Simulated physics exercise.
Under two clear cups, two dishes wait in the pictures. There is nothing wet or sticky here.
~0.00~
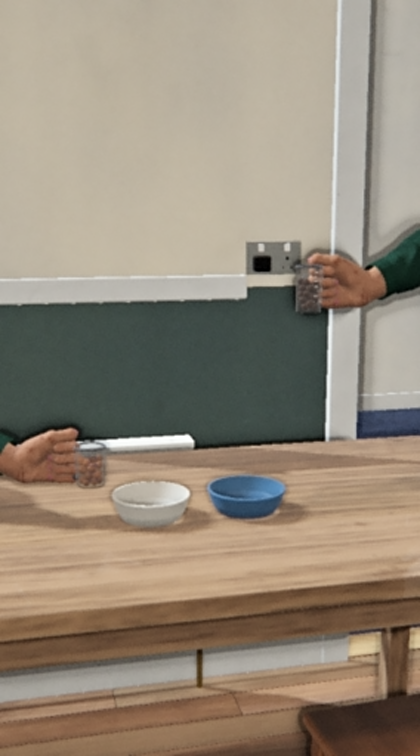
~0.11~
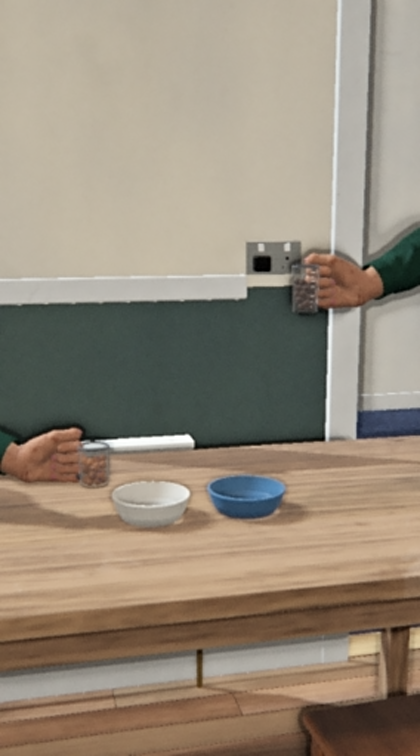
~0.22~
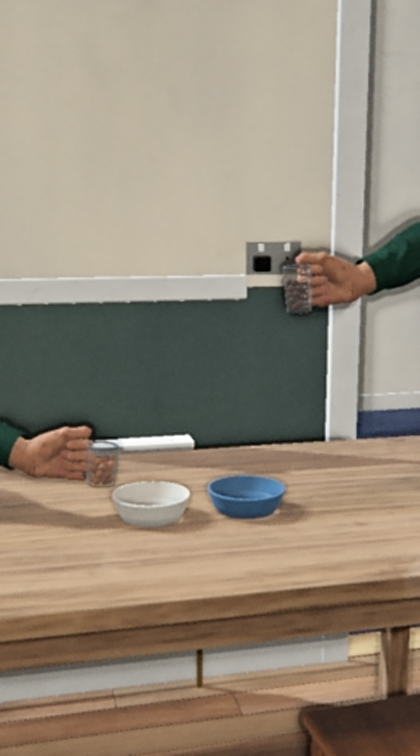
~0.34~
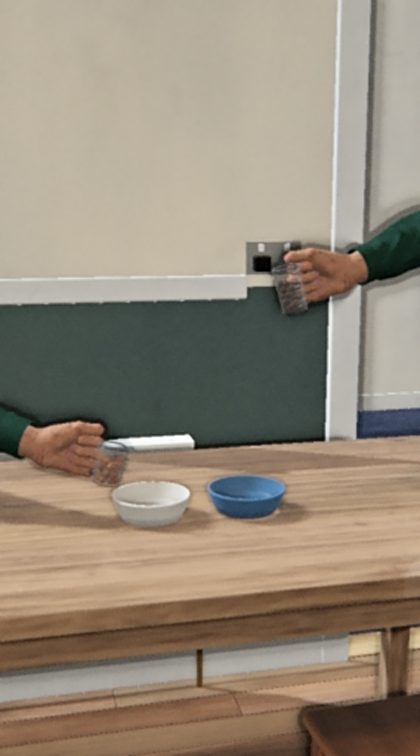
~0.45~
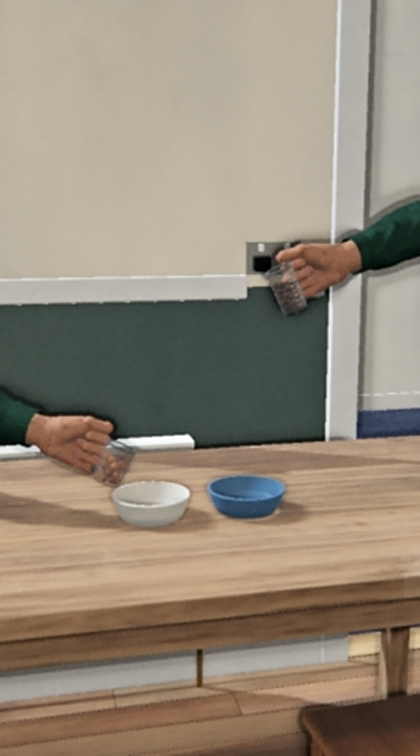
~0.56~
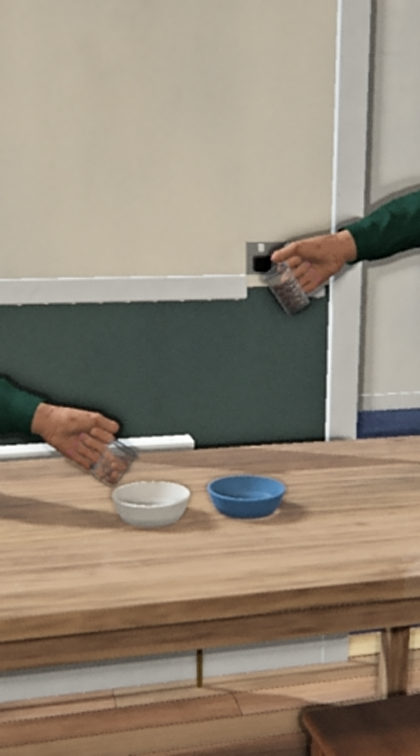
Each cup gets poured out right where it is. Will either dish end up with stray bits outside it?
In the end left: No spills, right: Spillage.
By 1.00 s, left, every one still in the cup; right, every one still in the cup.
By 1.39 s, left, almost all still in the cup, about a tenth in the air; right, the larger part still in the cup, roughly a quarter in the air.
By 1.73 s, left, every one in the dish; right, roughly a quarter in the dish, about a tenth outside the dish, the larger part in the air.
When it is over (2.7 s), left, every one in the dish, not one outside the dish; right, roughly half in the dish, roughly half outside the dish.
